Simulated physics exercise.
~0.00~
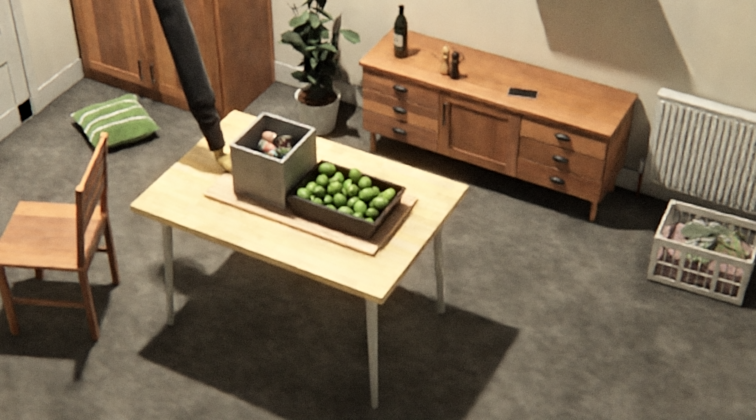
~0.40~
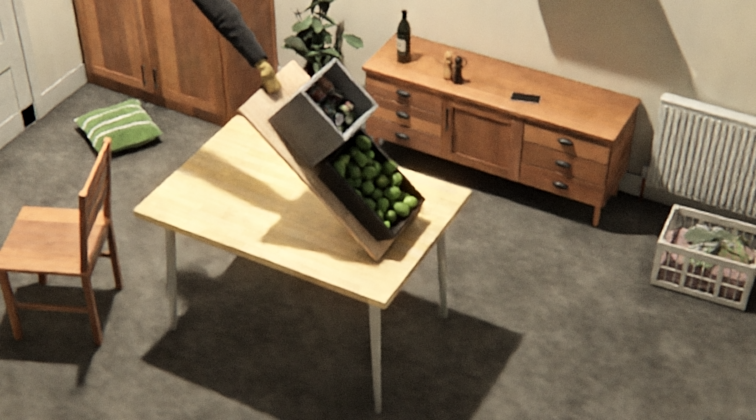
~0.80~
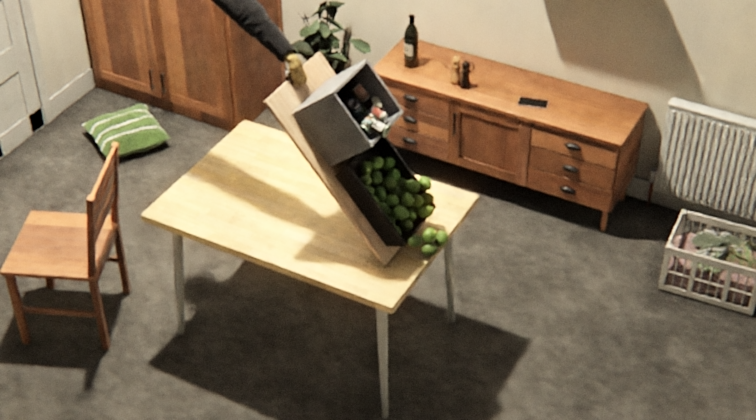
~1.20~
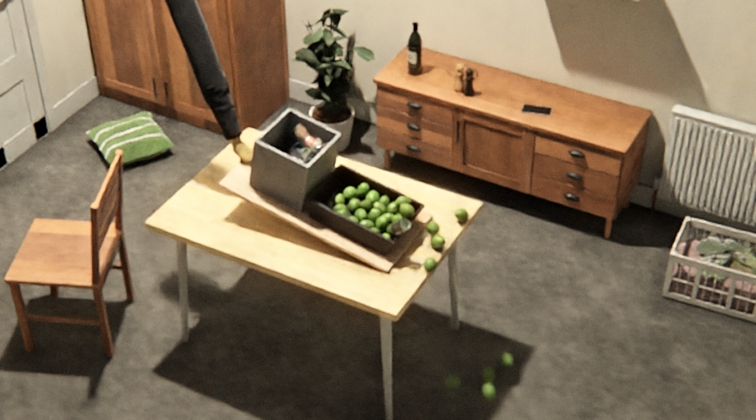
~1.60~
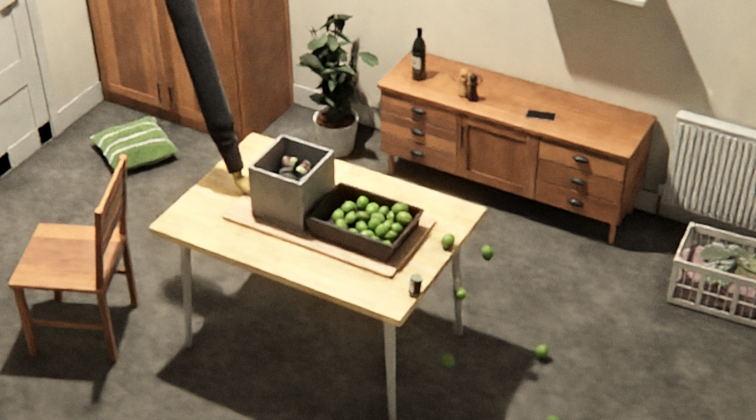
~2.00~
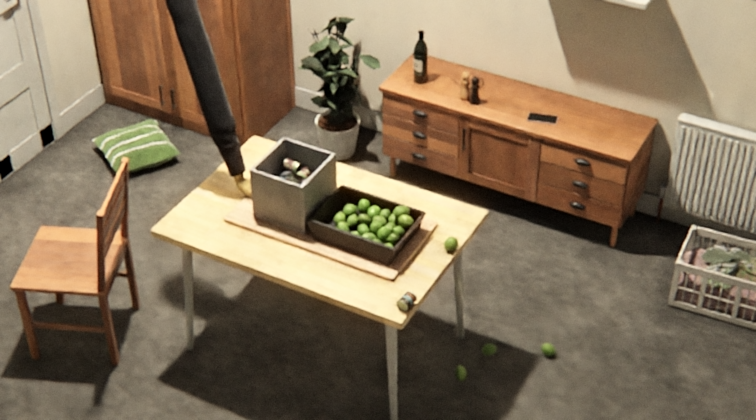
In a room with a wooden sideboard, a dark-sleeved arm tipped up the left side of a board holding a grey box and a black box of limes, then lowered it flat as several limes rolled off the table and one small tin stayed near its edge.
